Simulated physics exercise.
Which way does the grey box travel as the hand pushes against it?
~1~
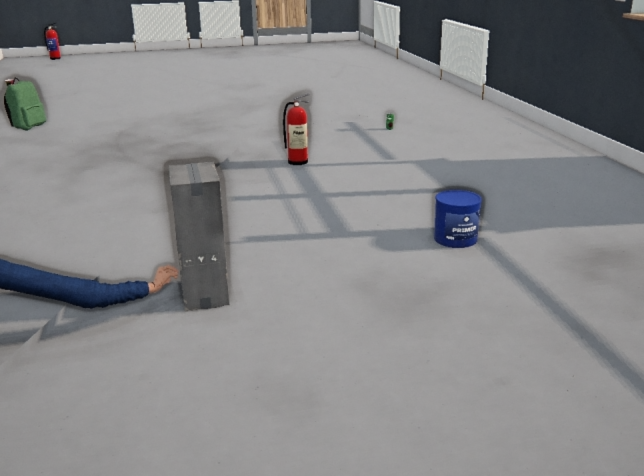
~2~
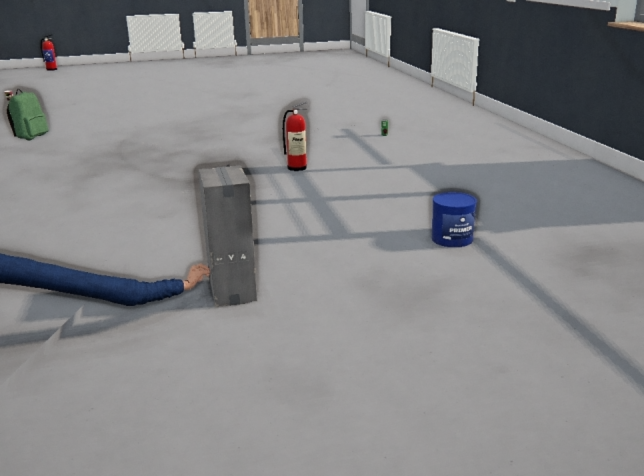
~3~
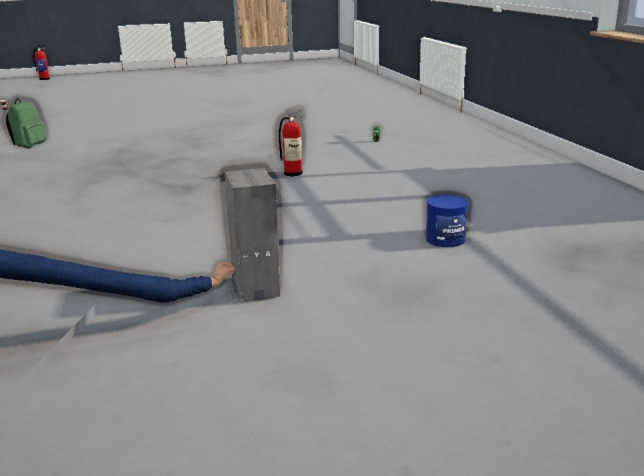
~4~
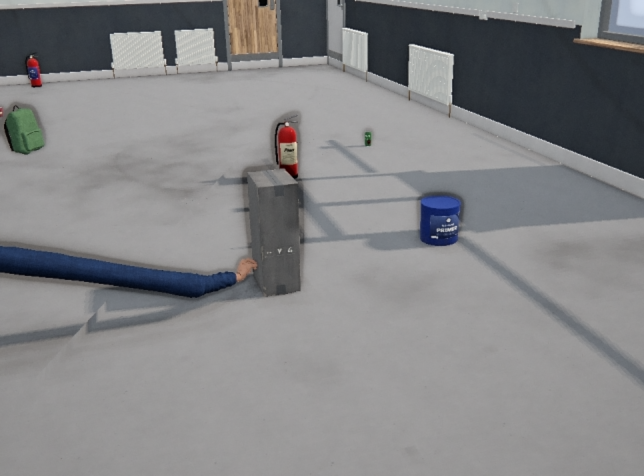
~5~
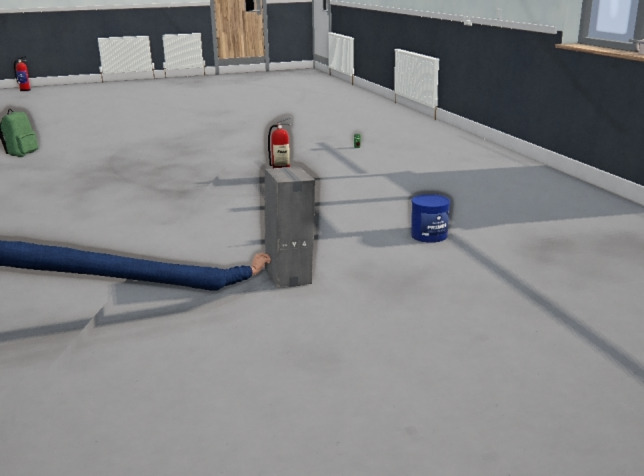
The grey box moves to the right, as the viewer sees it.
